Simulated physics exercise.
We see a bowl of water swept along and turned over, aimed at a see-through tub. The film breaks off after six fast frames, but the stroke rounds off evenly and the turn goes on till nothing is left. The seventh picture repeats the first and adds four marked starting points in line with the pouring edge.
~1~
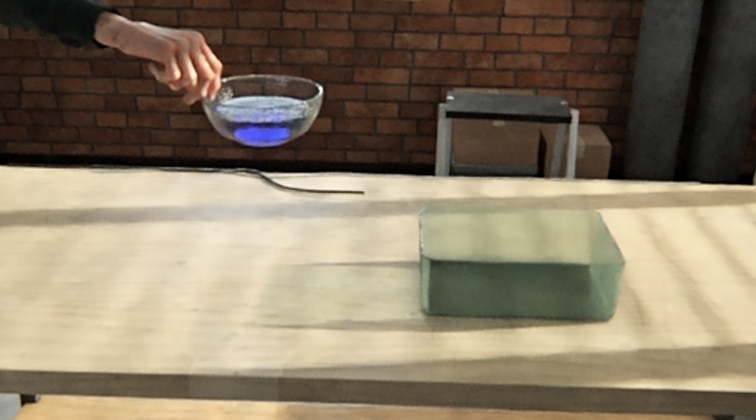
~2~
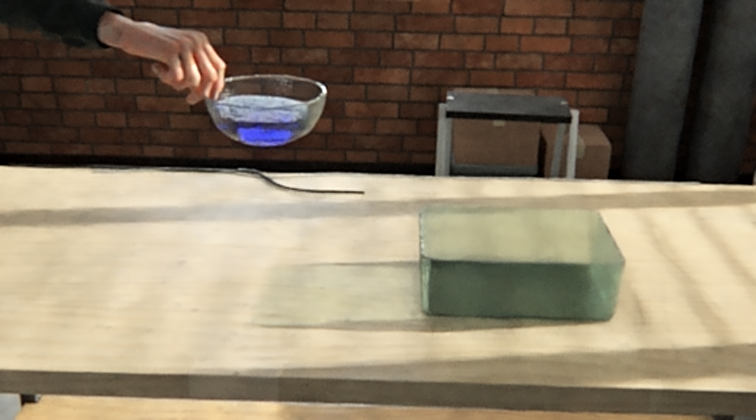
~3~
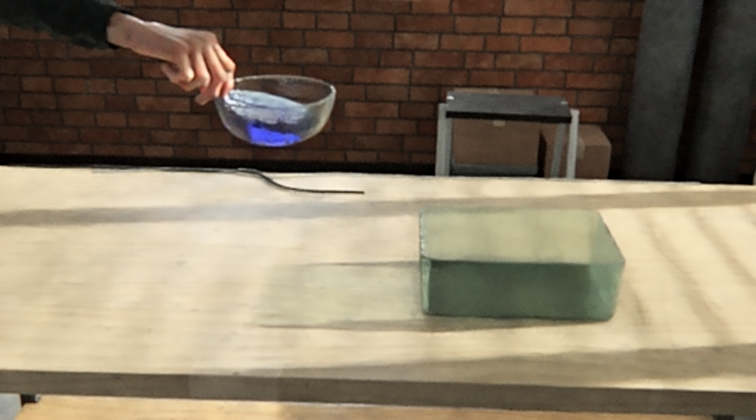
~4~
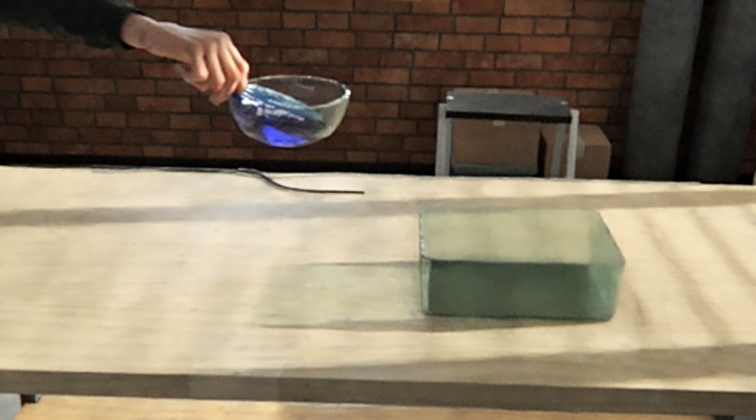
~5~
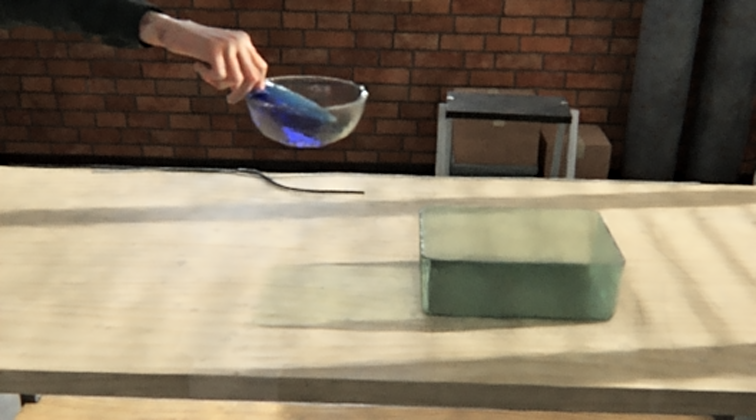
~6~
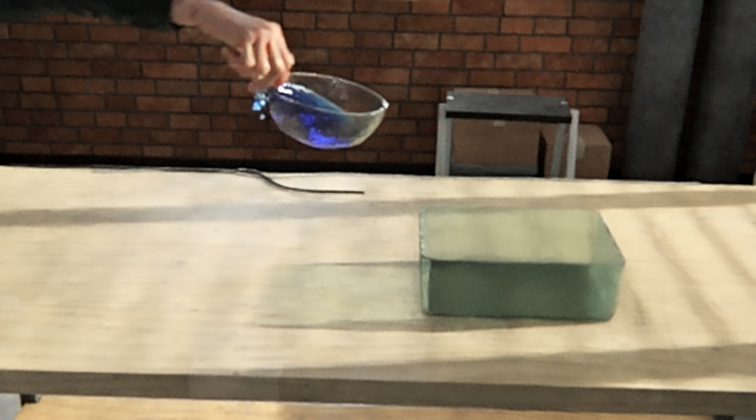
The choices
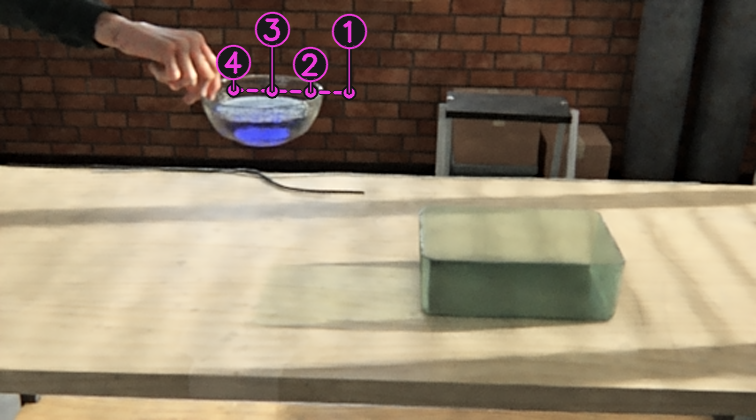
A hand reaching in from the upper left carries a clear glass bowl of bright blue-tinged water rightward above a pale wooden table, seen from a fixed, slightly raised front view before a brick wall. A translucent green block-like tub sits right of centre, near a dark cord and a black-topped stand behind. The water sloshes up the bowl's left side, droplets cross the rim, and the bowl tilts slightly rightward.
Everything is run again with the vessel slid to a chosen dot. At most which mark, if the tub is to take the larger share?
Dot 3 just does it.
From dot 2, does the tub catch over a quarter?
Yes, it does.
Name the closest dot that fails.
4 it is.
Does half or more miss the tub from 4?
Yes.
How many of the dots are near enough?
Three of them.
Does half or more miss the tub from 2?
No, that is safe.
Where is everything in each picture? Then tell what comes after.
In the first frame, upright, lip at (320, 92); tub from (421, 312) to (614, 318); nothing has left yet.
In the second frame, upright, lip at (323, 92); nothing has left yet.
In the third frame, upright, lip at (333, 92); nothing has left yet.
In the fourth frame, upright, lip at (347, 92); water is over the rim, down to (238, 90).
In the fifth frame, upright, lip at (364, 94); water is over the rim, down to (243, 95).
In the sixth frame, tipped about 11°, lip at (384, 104); water is over the rim, down to (262, 117).
On the marked copy, 1 at (349, 93); 2 at (310, 92); 3 at (272, 91); 4 at (233, 90).
With 1, about 82 % lands in the tub, 7 % falls short and 11 % goes beside or beyond.
With 2, about 79 % lands in the tub, 11 % falls short and 9 % goes beside or beyond.
With 3, about 63 % lands in the tub, 30 % falls short and 7 % goes beside or beyond.
With 4, about 30 % lands in the tub, 67 % falls short and 3 % goes beside or beyond.
